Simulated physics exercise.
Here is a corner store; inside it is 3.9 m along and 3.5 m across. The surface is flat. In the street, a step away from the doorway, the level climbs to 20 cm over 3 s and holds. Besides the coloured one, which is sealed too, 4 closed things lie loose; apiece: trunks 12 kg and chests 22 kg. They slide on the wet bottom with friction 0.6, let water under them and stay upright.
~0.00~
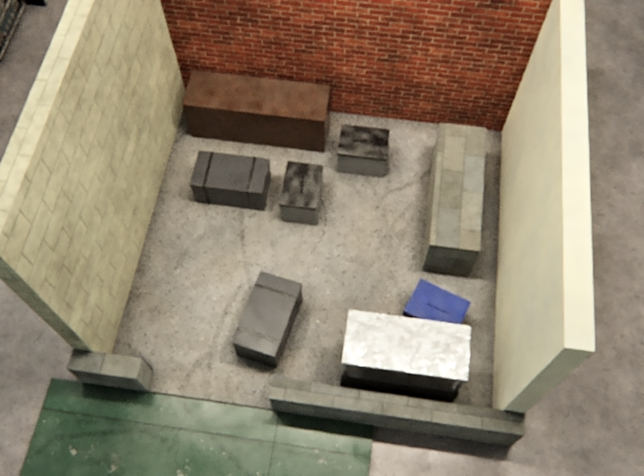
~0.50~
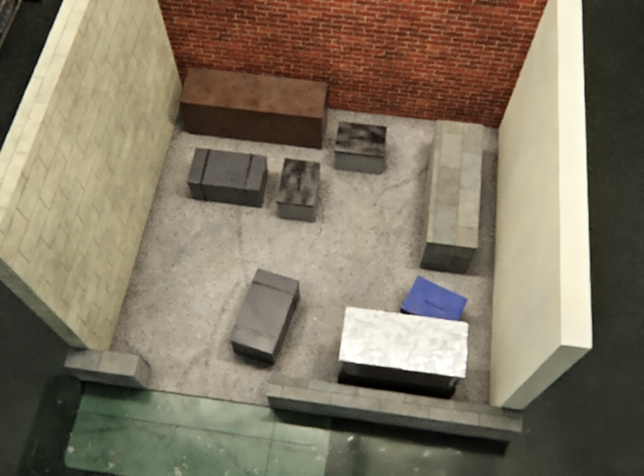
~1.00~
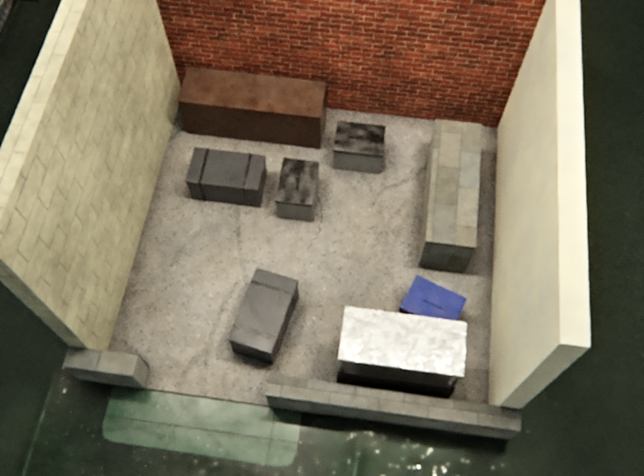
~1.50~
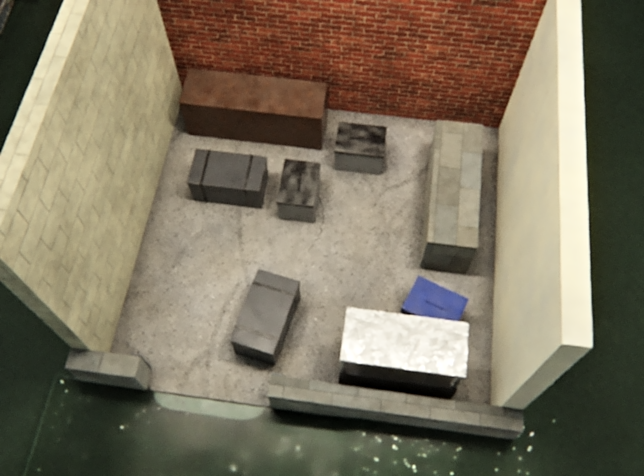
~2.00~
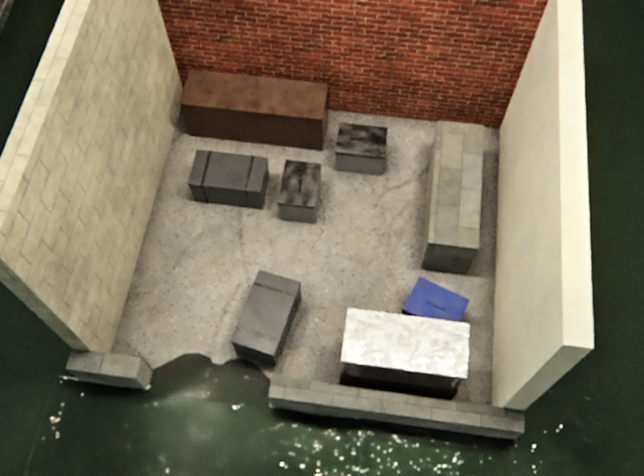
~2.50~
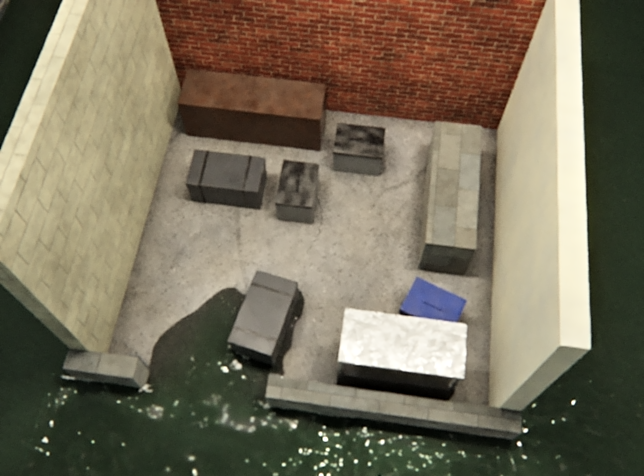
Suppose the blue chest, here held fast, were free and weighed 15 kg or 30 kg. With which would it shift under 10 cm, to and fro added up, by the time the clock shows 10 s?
For it, only the higher weight holds it.
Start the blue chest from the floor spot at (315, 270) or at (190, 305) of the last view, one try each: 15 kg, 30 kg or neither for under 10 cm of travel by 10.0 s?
In turn: It takes the larger; neither is enough.
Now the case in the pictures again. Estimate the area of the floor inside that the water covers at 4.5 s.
Some 7.0 m2.
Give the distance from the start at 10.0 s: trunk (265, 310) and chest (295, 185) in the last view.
In turn: 250 cm, 120 cm.
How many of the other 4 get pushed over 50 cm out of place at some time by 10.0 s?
That makes 3.
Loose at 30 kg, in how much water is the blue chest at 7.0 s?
About 3 cm.
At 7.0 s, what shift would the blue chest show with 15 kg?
Roughly 0 cm.
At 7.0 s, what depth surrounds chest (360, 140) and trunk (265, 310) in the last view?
About 8 and 9 cm.
After 3.5 s the blue chest would be 0 cm from its start with 15 kg and 0 cm from its start with 30 kg; 0 cm of water round it then.
After 4.5 s the blue chest would be 0 cm from its start with 15 kg and 0 cm from its start with 30 kg; 1 cm of water round it then.
After 7.0 s the blue chest would be 0 cm from its start with 15 kg and 0 cm from its start with 30 kg; 3 cm of water round it then.
After 10.0 s the blue chest would be 24 cm from its start with 15 kg and 0 cm from its start with 30 kg; 9 cm of water round it then.
